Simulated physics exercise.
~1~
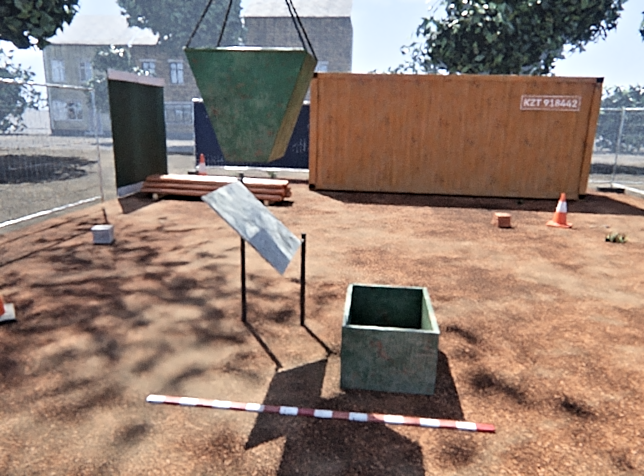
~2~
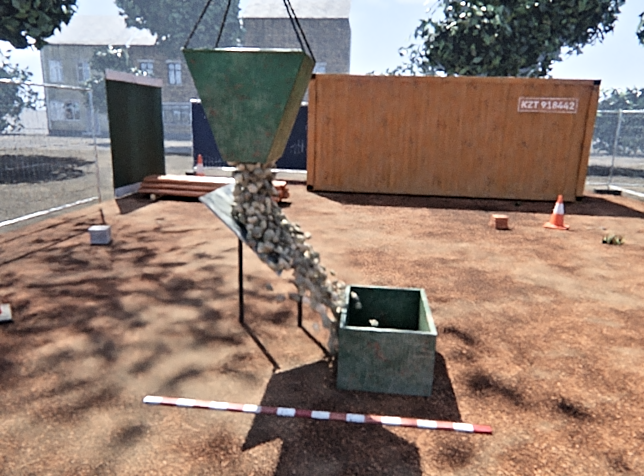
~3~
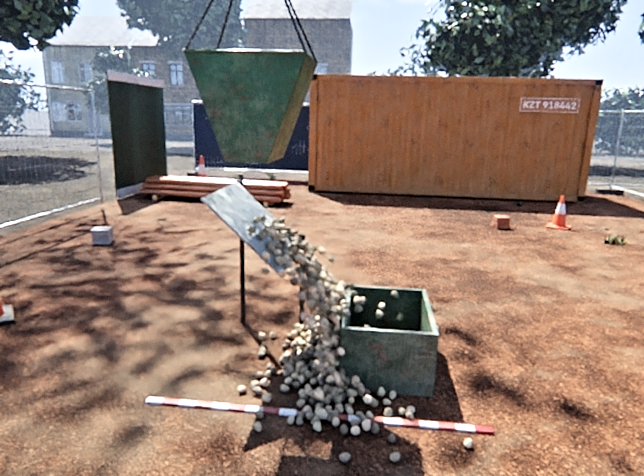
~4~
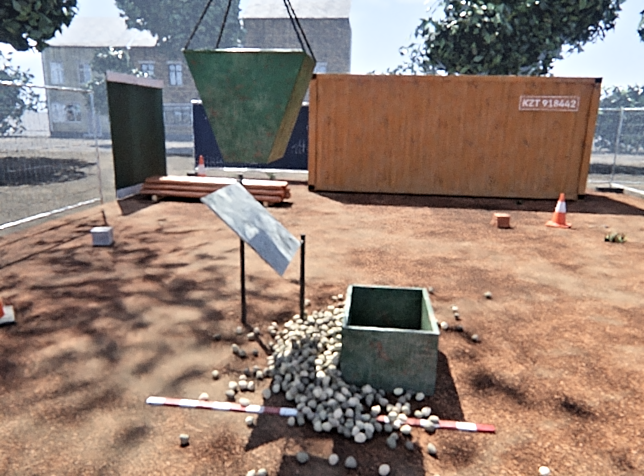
A stream of pale rounded stones dropped from a hanging green skip, slid down a tilted metal sheet and mostly missed the open green box below, ending heaped on the ground at its left and front, with some scattered to the right.
